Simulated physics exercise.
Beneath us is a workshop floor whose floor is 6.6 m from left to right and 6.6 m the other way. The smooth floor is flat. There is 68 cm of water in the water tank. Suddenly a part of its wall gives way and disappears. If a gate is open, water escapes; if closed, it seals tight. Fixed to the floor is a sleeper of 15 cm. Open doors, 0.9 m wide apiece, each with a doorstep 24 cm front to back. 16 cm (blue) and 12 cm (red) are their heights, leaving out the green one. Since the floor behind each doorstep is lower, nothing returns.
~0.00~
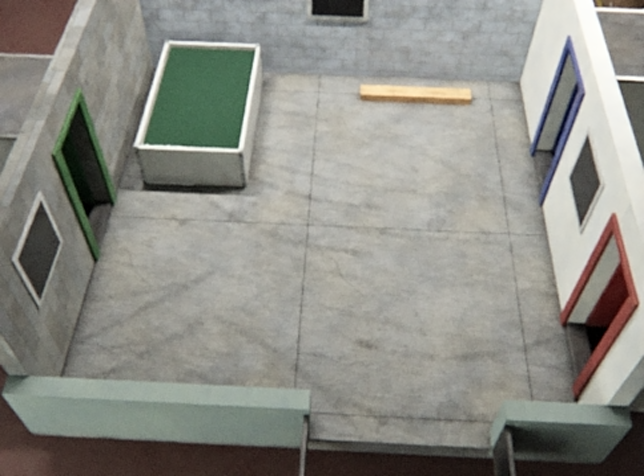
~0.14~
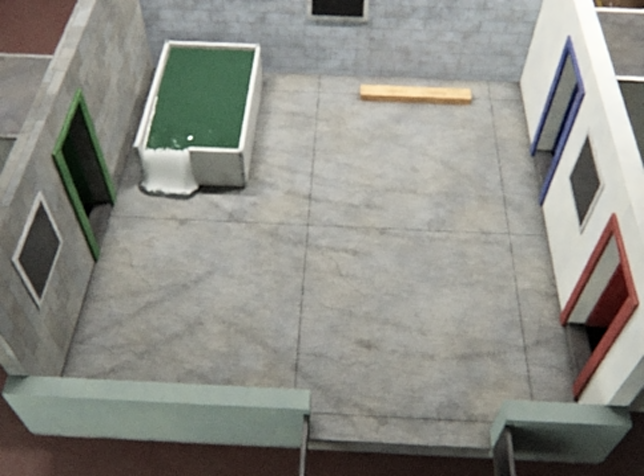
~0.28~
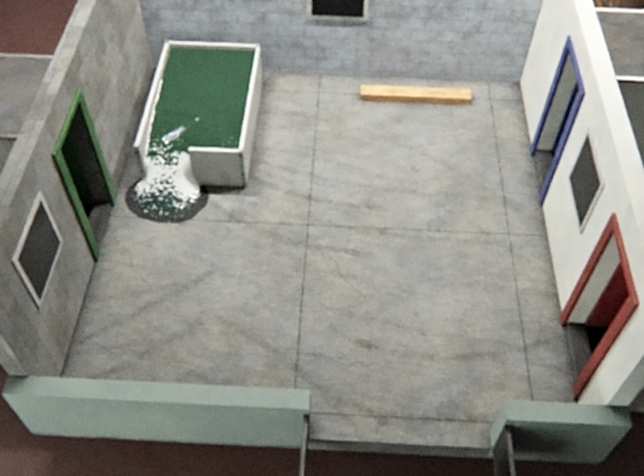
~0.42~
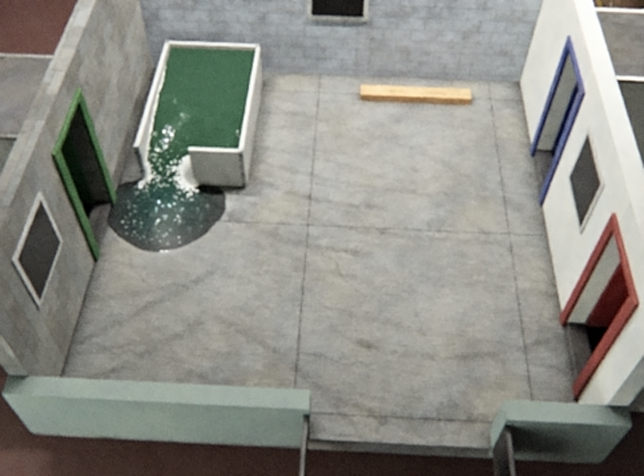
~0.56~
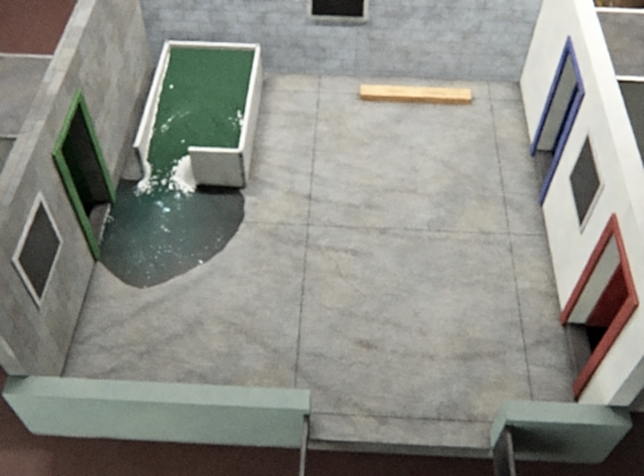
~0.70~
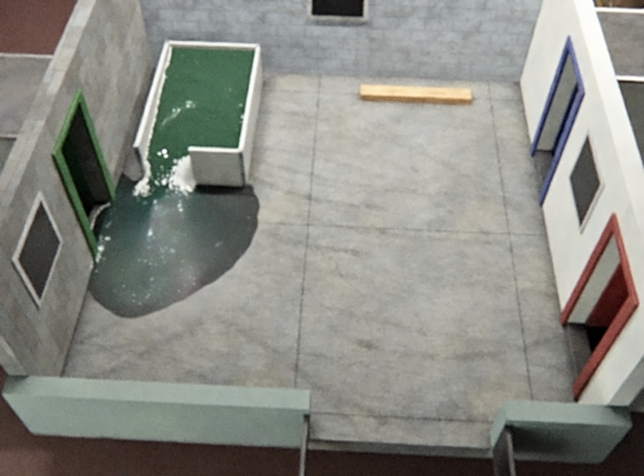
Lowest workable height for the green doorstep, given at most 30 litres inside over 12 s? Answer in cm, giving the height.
Roughly 17 cm.
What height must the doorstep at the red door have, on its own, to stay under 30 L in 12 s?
Door red, min height approx. 9.0 cm.
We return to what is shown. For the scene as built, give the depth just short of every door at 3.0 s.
Depths in cm: Green 15, blue 0, red 0.
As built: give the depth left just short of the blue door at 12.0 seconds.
Depth: Near 4.5 cm.
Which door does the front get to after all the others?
Blue.
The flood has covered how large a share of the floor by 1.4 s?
About 20 per cent.
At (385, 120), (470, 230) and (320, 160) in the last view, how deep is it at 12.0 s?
Approx. 6 / 5 / 2 cm.
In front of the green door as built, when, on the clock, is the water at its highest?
The level tops out around 1.2 s.
After 1.4 s water covers 20 % of the floor, deepest (33 cm) near (52, 406); 20 cm at the green door, 26 litres in over its 9 cm doorstep.
After 3.0 s water covers 30 % of the floor, deepest (33 cm) near (60, 380); 15 cm at the green door, 104 litres in over its 9 cm doorstep.
After 12.0 s water covers 90 % of the floor, deepest (10 cm) near (516, 92); 6 cm at the green door, 146 litres in over its 9 cm doorstep.
At the green door as built, the water arrived by 0.6 s and peaked near 21 cm at 1.2 s.
With a doorstep of 15.5 cm, 46 litres would have come in within the 12 s; with 21.5 cm, 8 litres. So under 30 litres takes about 17 cm.
